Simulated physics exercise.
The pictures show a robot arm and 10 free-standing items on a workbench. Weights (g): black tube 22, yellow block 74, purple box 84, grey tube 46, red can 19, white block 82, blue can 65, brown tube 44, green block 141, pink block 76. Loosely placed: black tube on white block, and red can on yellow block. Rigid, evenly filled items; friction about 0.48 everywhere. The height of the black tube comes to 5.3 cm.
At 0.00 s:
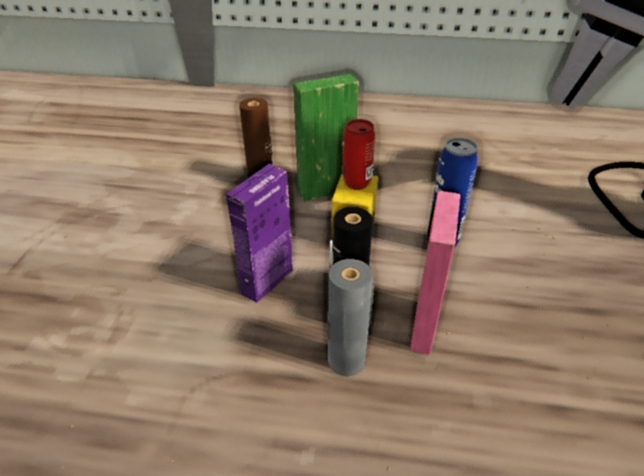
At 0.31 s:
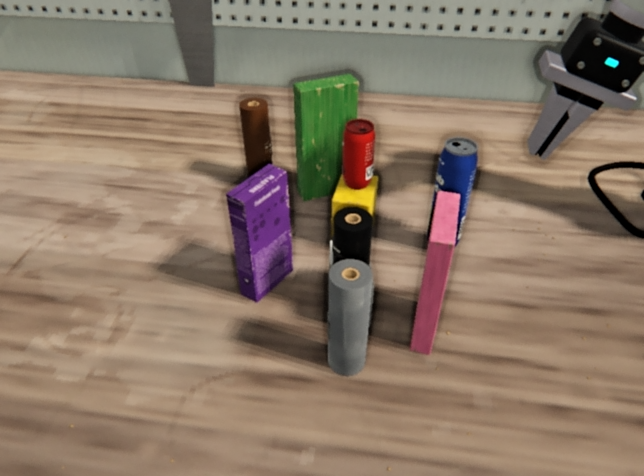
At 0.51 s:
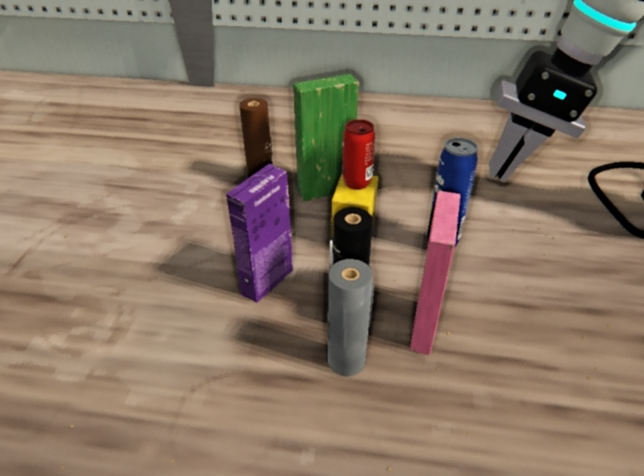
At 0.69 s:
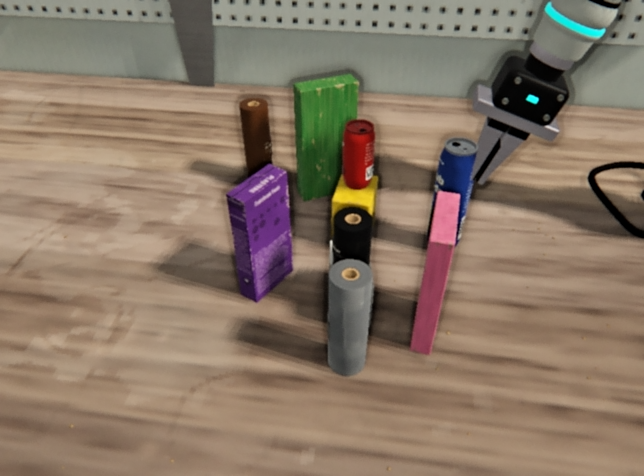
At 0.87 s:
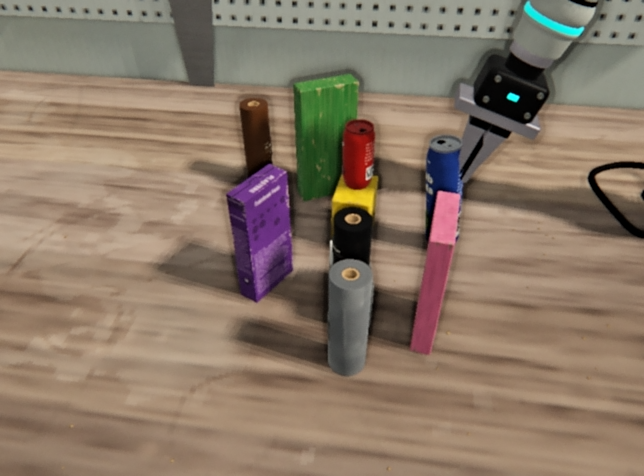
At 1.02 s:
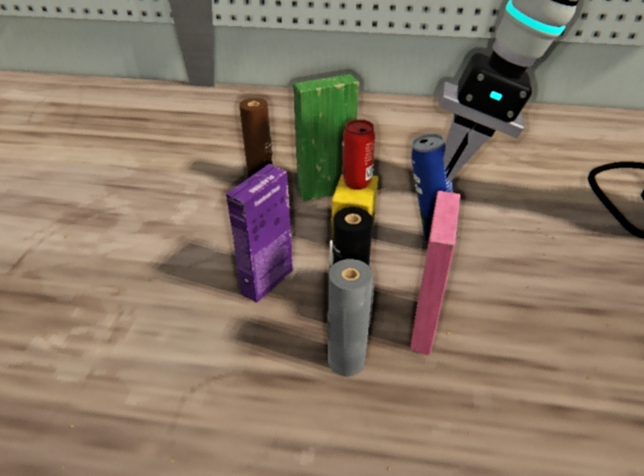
A robot arm came in from the upper right, moved down and left past the other items on the workbench, and pushed the blue can behind the pink block, leaning it leftward.
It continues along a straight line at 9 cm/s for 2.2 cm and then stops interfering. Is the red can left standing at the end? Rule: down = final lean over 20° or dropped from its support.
The red can: Fallen.
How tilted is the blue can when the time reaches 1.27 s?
At that moment it is near 30° away from upright.
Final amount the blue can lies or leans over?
About 40°.
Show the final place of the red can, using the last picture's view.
It settles near (297, 211).
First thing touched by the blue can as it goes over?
First thing hit: The red can.
By 1.27 s, red can and blue can touch at 1.24 s; tilt blue can 33°.
By 1.57 s, yellow block and blue can touch at 1.42 s; tilt red can 90°, blue can 42°.
By 2.02 s, tilt red can 90°, blue can 42°.
In the end blue can and red can are over (lying or leaning past 20°); 8 still stand.
